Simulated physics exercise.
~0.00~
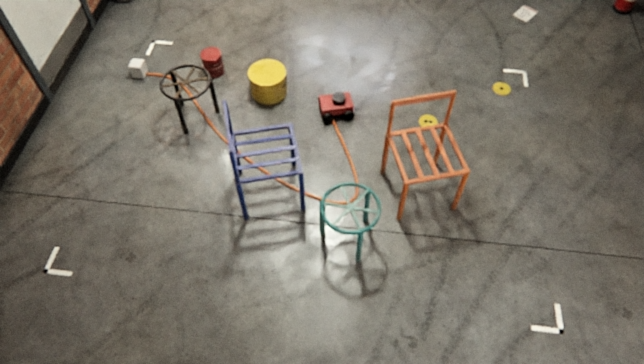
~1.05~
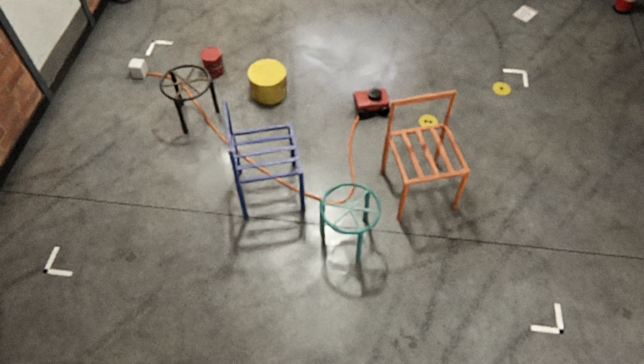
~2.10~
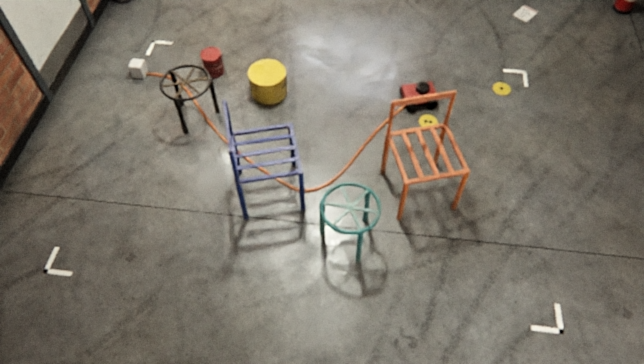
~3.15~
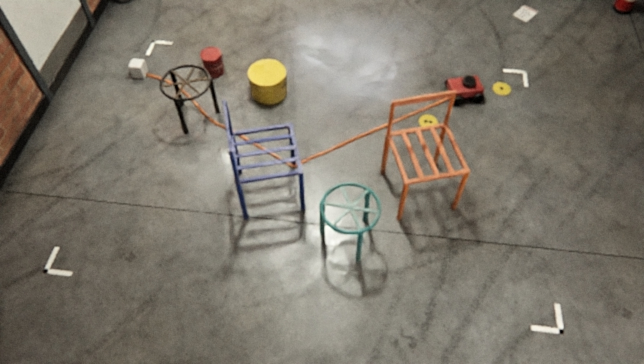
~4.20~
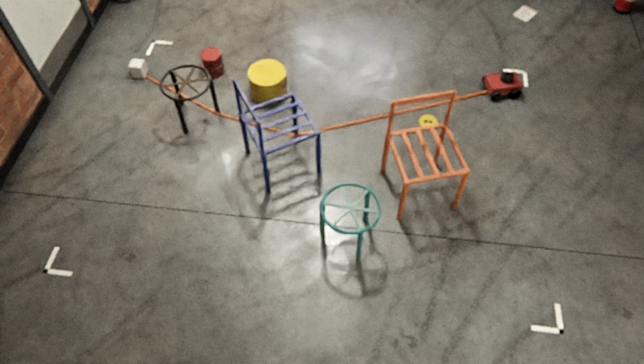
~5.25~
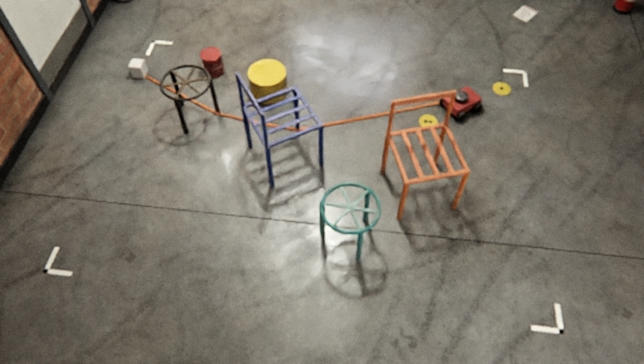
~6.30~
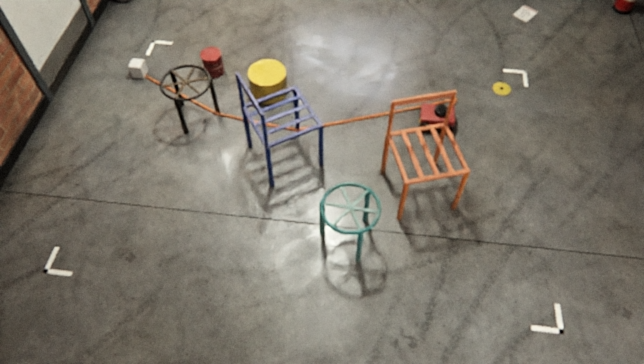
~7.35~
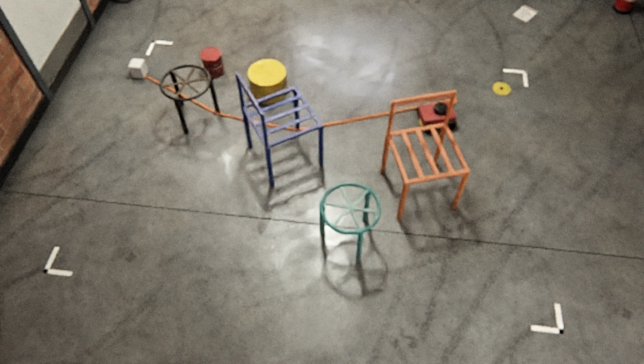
On a concrete floor, a red cart's orange cord drags a blue chair before the cart backs up and stops.
